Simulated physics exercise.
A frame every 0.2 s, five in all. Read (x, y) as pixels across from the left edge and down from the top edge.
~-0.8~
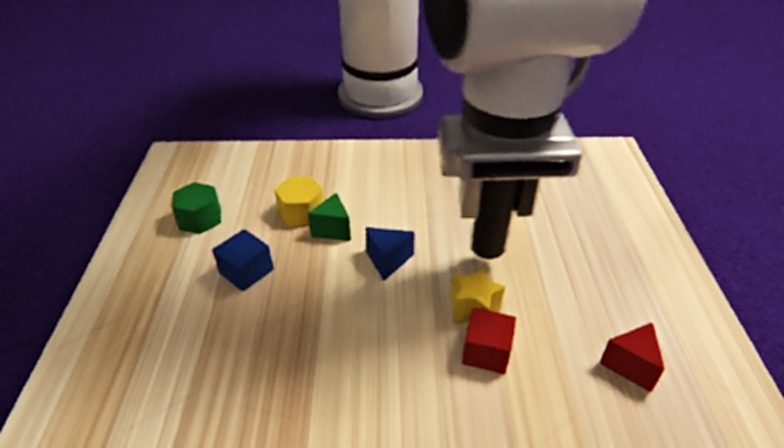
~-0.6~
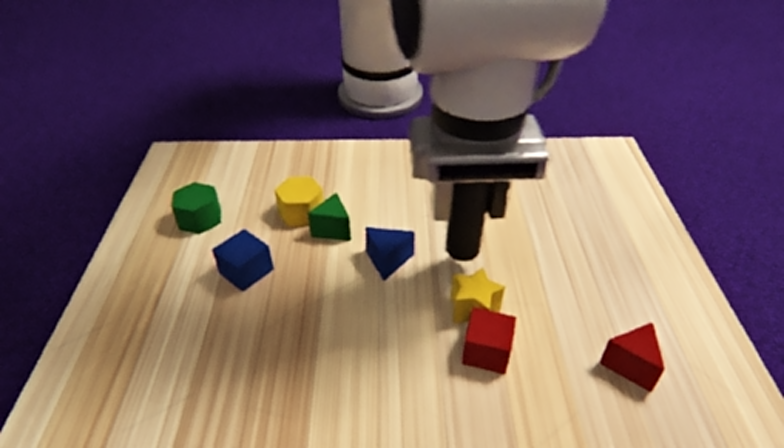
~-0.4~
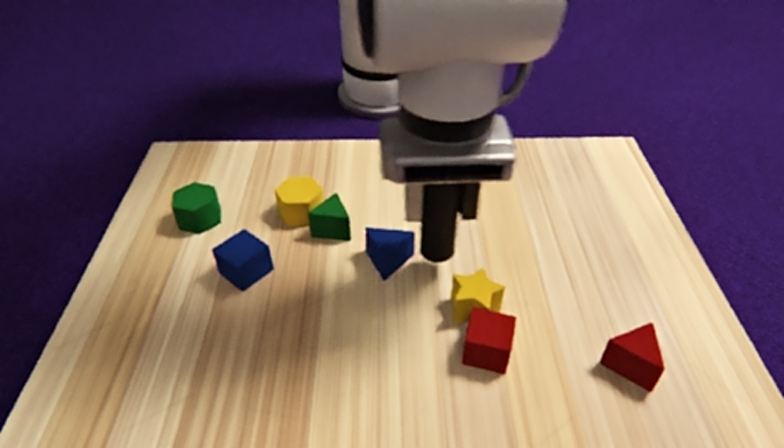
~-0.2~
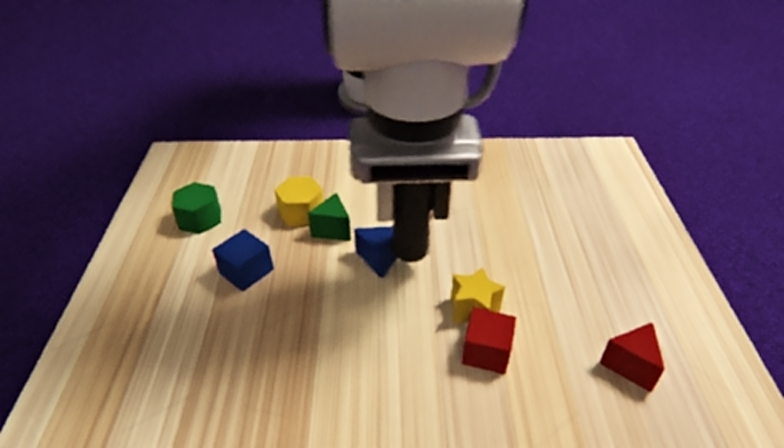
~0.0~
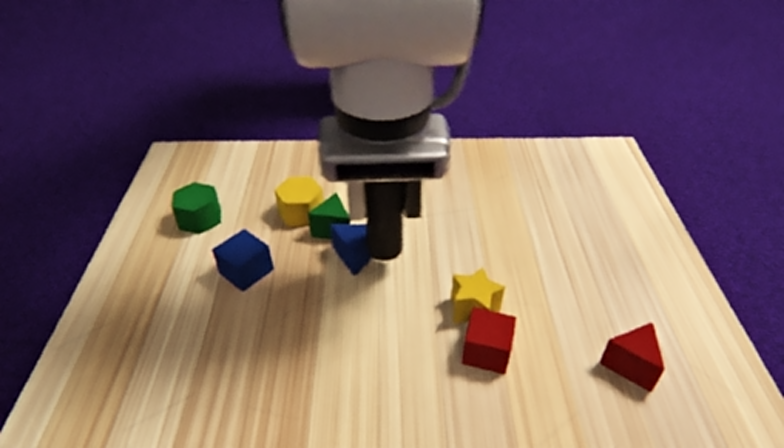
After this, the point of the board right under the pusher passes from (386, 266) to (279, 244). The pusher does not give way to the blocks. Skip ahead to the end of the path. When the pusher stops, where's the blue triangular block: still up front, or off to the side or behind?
As far as I can tell, the blue triangular block is still leading the way in front of the pusher.
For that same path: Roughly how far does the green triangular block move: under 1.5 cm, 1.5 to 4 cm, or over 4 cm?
Verdict: Less than 1.5 cm.
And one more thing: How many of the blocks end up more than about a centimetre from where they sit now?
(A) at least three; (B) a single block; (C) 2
That would be B.
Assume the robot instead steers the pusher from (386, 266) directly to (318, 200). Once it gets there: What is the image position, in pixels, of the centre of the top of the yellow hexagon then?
At pixel (275, 179).
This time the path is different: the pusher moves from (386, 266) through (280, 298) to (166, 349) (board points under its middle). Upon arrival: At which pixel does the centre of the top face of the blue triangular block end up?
Roughly at (332, 232).
The first path, step by step. One third of the way, pusher at (348, 241); blue triangular block at (318, 225).
Two thirds of the way, pusher at (311, 234); green triangular block at (330, 204); blue triangular block at (283, 215), turned 10° clockwise.
At the end, pusher at (275, 227); blue square still; green triangular block at (330, 204); blue triangular block at (251, 207), turned 15° clockwise.
